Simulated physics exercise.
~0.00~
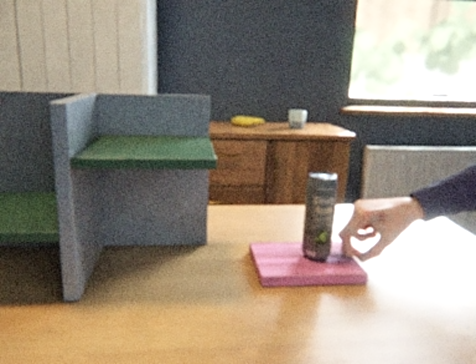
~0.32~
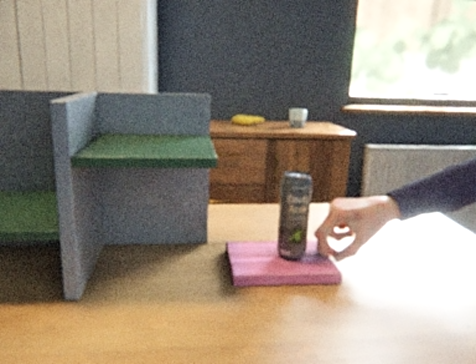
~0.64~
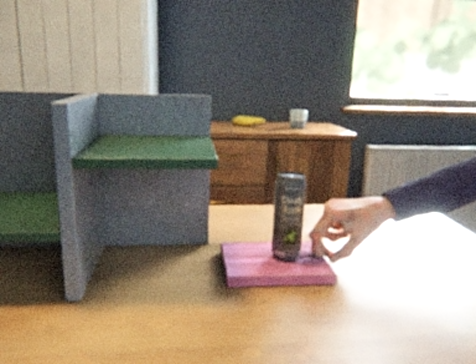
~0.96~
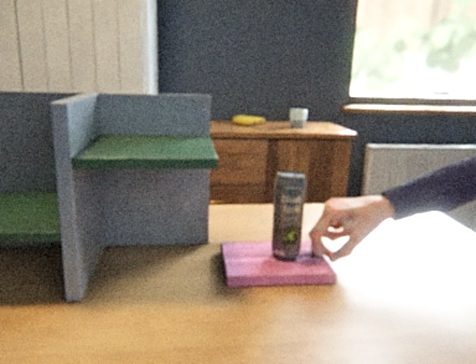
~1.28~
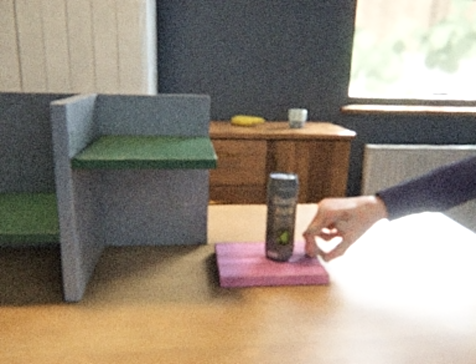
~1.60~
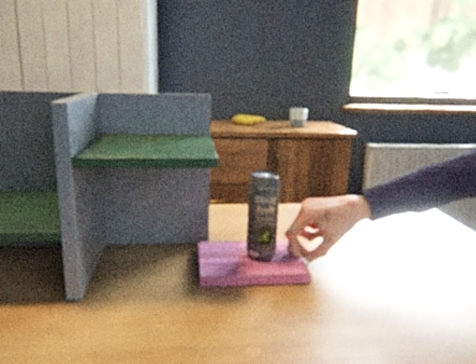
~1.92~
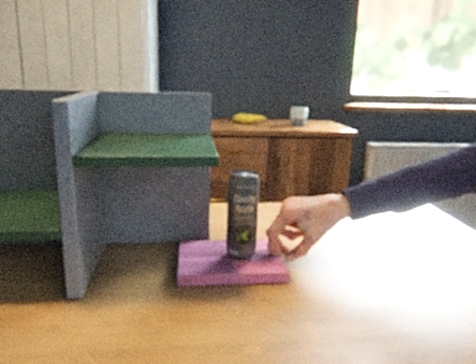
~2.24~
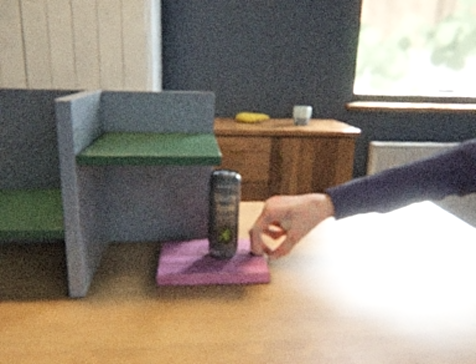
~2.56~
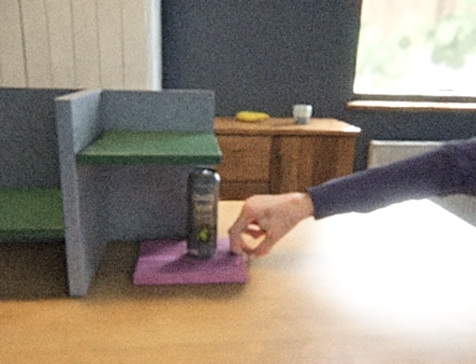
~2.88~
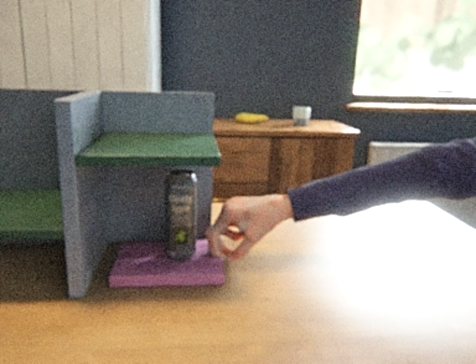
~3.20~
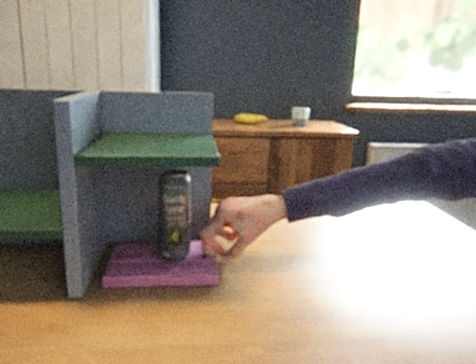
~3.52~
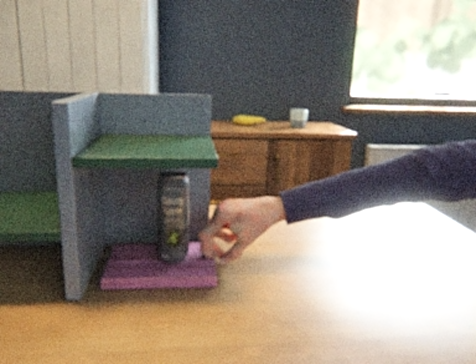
On a wooden table, a hand slides a pink board carrying an upright dark can left beneath a green shelf.
